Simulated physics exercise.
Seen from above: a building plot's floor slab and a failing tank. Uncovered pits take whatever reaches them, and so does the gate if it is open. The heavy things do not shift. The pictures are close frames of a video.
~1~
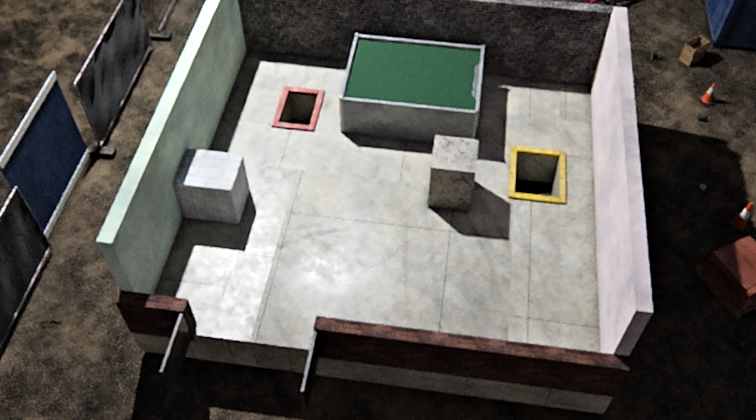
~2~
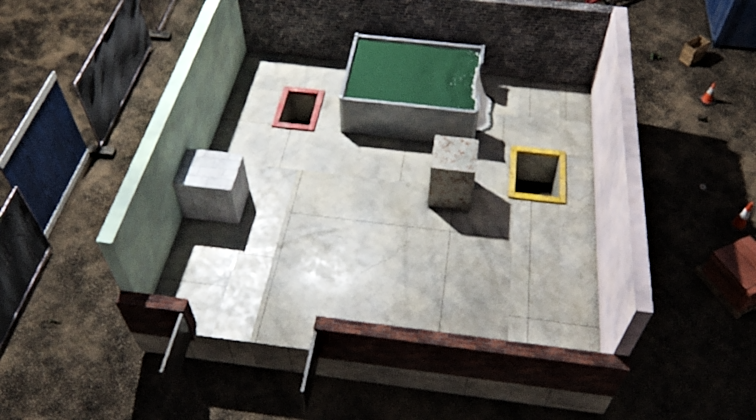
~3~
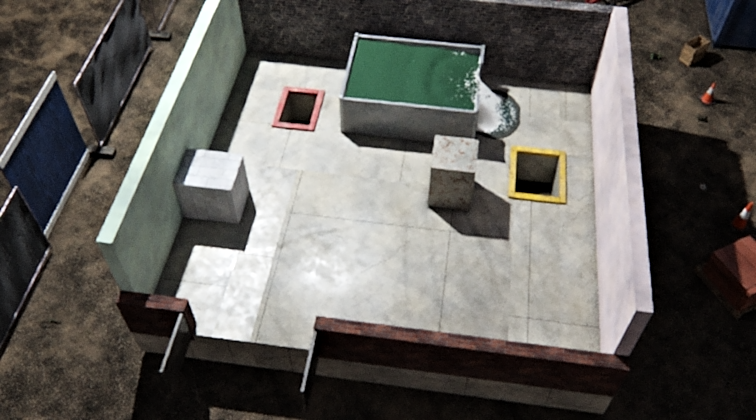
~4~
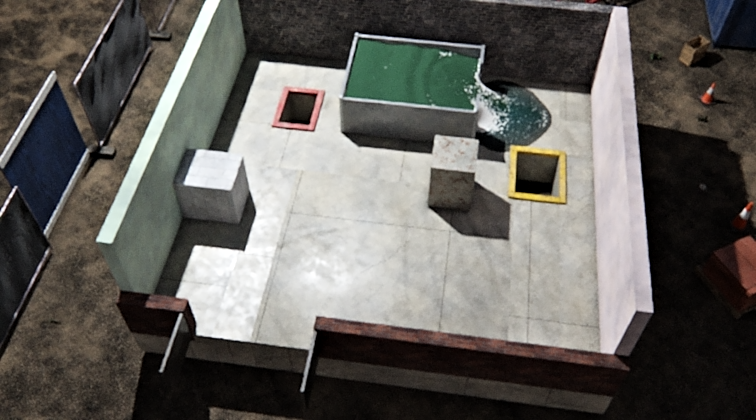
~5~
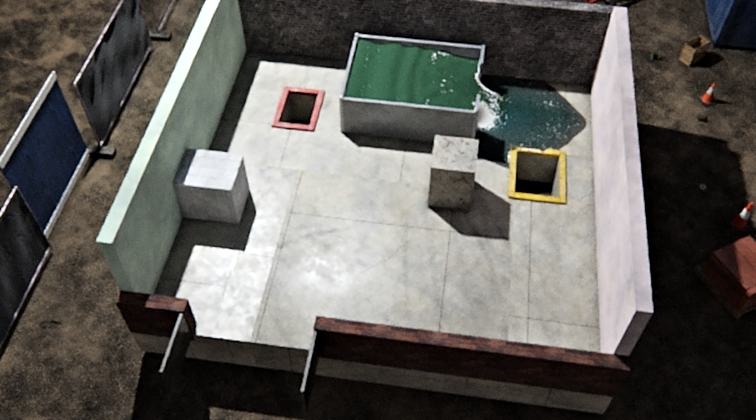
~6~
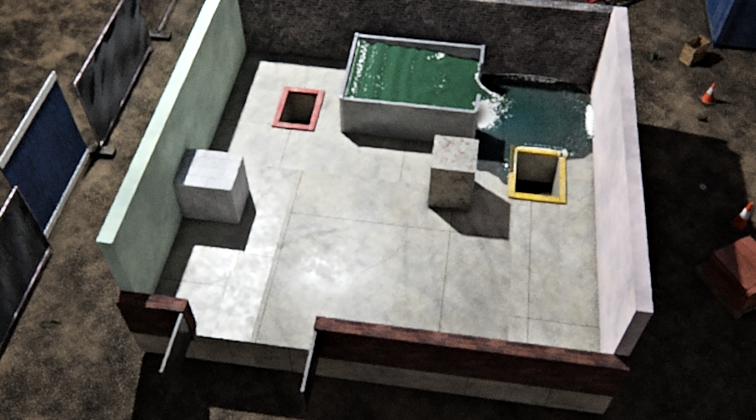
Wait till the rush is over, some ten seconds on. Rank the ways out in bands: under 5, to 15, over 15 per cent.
One by one: The gate takes not even 5 %; the red pit takes not even 5 %; the yellow pit takes above 15 %.
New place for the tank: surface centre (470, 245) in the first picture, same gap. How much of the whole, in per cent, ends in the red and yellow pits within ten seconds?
Roughly, in per cent: Red 0, yellow 15.
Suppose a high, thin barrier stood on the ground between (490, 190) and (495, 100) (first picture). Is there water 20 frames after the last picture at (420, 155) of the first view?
Verdict: Wet.
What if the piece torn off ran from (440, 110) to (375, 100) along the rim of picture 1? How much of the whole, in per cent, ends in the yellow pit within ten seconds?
Per cent: Yellow 6.
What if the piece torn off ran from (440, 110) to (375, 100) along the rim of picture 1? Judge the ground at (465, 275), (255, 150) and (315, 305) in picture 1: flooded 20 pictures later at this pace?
In turn: Flooded, no water, wet.
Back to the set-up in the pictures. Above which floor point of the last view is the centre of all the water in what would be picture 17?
I would point to (466, 115).
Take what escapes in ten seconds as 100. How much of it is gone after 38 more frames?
Near 70 in a hundred.
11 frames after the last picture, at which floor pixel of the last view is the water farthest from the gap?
Around (595, 316).
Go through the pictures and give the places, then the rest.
Still water in the open tank at (414, 75), in the first frame.
The front is at (486, 97), out from the gap at (476, 100), in the second frame.
The front is at (516, 108), out from the gap at (475, 102), in the third frame.
The front is at (548, 115), out from the gap at (475, 103), in the fourth frame.
The front is at (580, 119), out from the gap at (475, 102), in the fifth frame.
The front is at (591, 102), out from the gap at (475, 102), in the sixth frame.
A moment on, water covers 15 % of the floor; the gate 0 %, the red pit 0 %, the yellow pit 2 %.
Next, water covers 20 % of the floor; the gate 0 %, the red pit 0 %, the yellow pit 4 %.
Then, water covers 30 % of the floor; the gate 0 %, the red pit 0 %, the yellow pit 10 %.
Later, water covers 55 % of the floor; the gate 0 %, the red pit 0 %, the yellow pit 20 %.
In the end, water covers 90 % of the floor; the gate 1 %, the red pit 0 %, the yellow pit 28 %.
